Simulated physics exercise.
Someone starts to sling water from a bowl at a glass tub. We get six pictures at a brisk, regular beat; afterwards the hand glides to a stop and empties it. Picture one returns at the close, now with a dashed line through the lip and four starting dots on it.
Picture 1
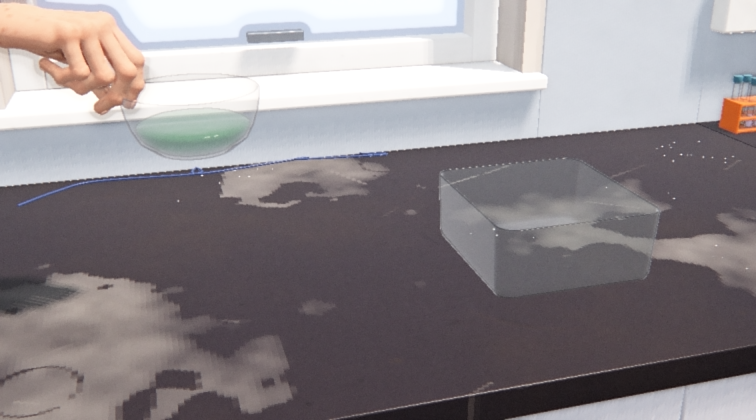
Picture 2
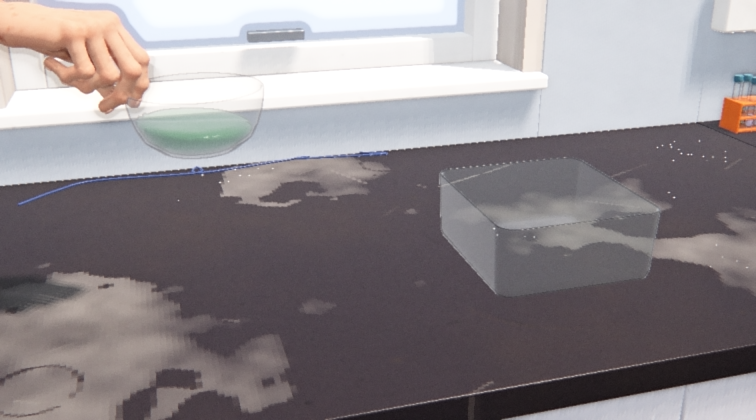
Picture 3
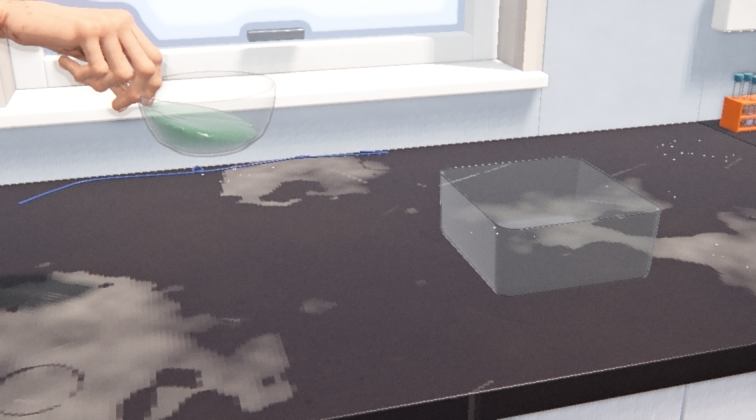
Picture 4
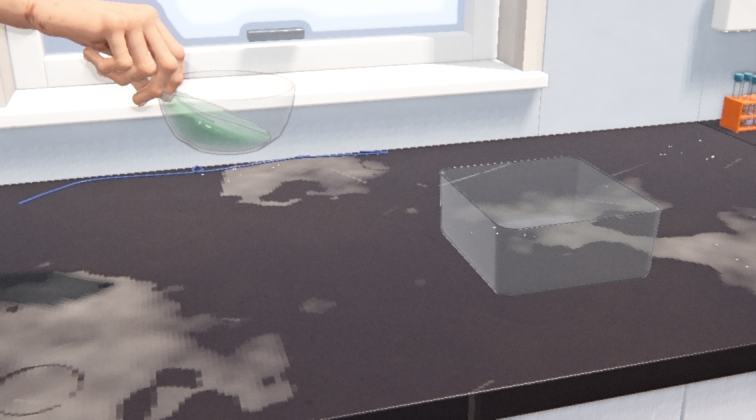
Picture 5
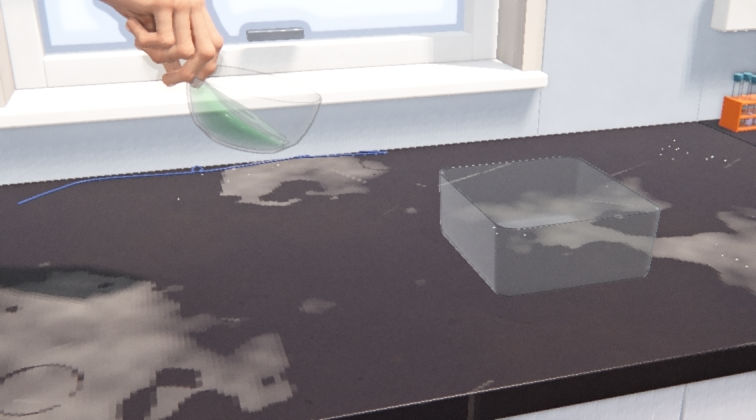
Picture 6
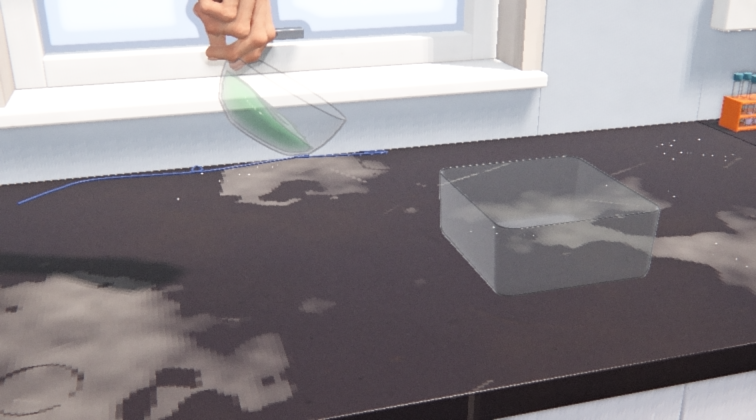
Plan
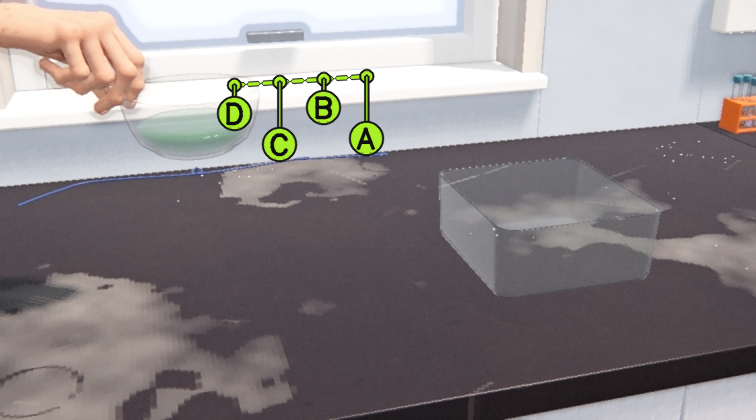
A hand holding a clear bowl of green liquid moved right above a dark countertop, gradually tilting the bowl toward a clear, empty tub, while the liquid shifted inside and none left the bowl.
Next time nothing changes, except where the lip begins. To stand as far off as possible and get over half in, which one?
Spot C.
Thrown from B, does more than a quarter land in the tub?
Yes, it does.
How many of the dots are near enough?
Three of the four.
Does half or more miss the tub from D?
Yes, that goes wrong.
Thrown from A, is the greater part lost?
No.
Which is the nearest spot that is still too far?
That is spot D.
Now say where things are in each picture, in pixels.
Upright, lip at (256, 83); tub from (493, 297) to (646, 275); nothing has left yet.
Upright, lip at (260, 82); nothing has left yet.
Upright, lip at (272, 81); nothing has left yet.
Tipped about 3°, lip at (292, 82); nothing has left yet.
Tipped about 15°, lip at (318, 94); nothing has left yet.
Tipped about 34°, lip at (343, 114); nothing has left yet.
On the marked copy, A at (366, 76); B at (323, 79); C at (279, 82); D at (234, 85).
If A is chosen, about 86 % lands in the tub, 11 % falls short and 3 % goes beside or beyond.
If B is chosen, about 81 % lands in the tub, 9 % falls short and 11 % goes beside or beyond.
If C is chosen, about 71 % lands in the tub, 12 % falls short and 17 % goes beside or beyond.
If D is chosen, about 20 % lands in the tub, 73 % falls short and 7 % goes beside or beyond.
